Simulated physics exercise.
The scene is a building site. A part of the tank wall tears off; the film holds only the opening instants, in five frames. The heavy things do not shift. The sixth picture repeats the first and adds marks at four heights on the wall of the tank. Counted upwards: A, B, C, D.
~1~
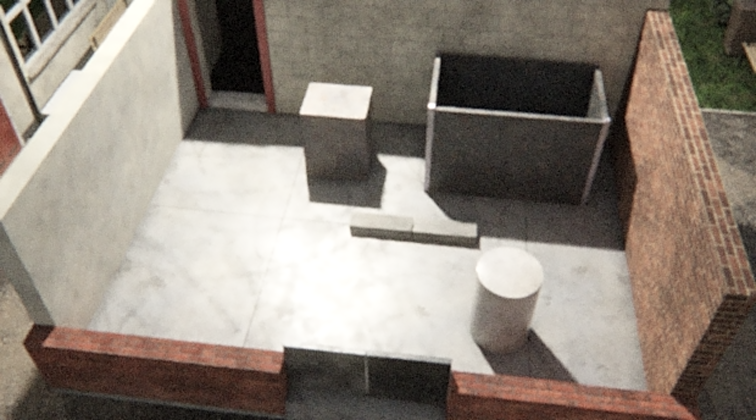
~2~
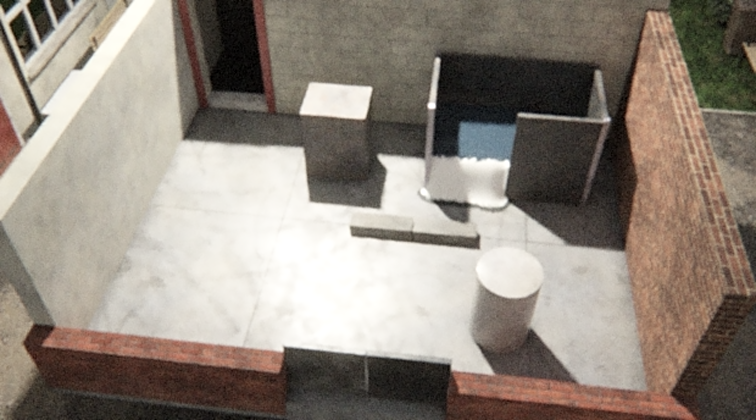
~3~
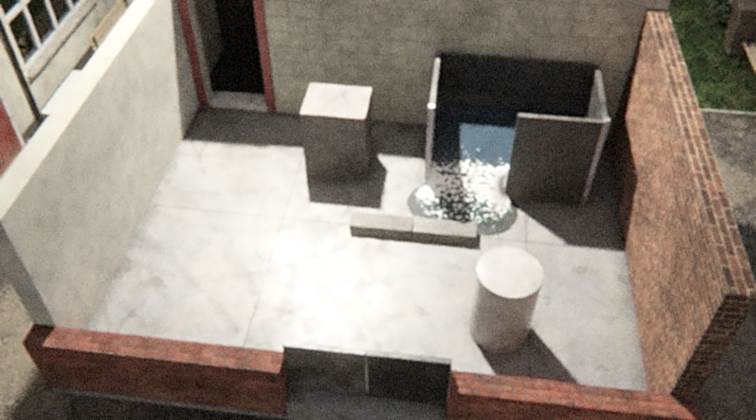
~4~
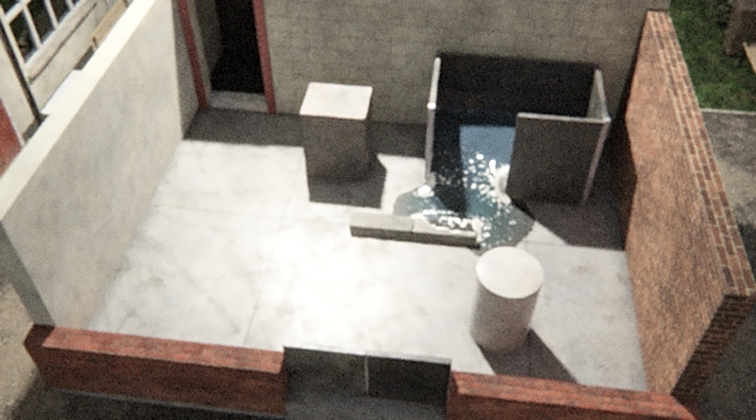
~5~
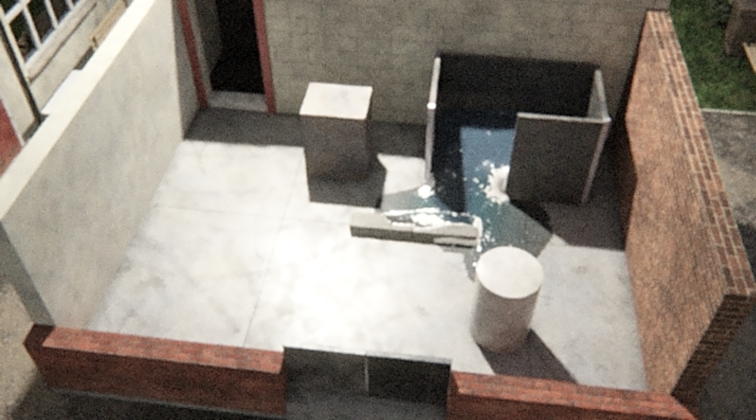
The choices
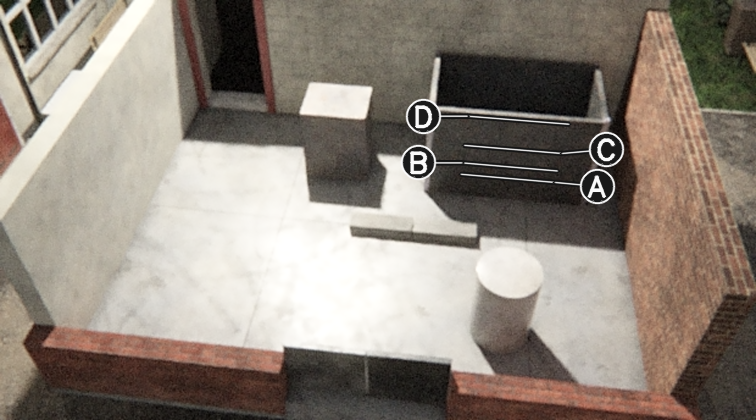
Water pours out through an opening that appears in the front of a dark open tank in a walled concrete yard. It spreads over the pale floor in a foaming, glittering sheet, meets the low block strip, then stretches left behind it and right, around its end, toward the white cylinder.
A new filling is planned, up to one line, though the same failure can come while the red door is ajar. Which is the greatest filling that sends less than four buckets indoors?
The limit is C.
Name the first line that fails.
That would be D.
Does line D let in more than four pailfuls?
Yes, it does.
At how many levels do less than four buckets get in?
Three.
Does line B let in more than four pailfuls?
No, that is safe.
In white, A at (507, 178); B at (509, 166); C at (512, 149); D at (518, 120); from the bottom up A, B, C, D.
For line A, nothing gets over.
For line B, nothing gets over.
For line C, a bucket or two gets in.
For line D, about 11 bucketfuls get in.
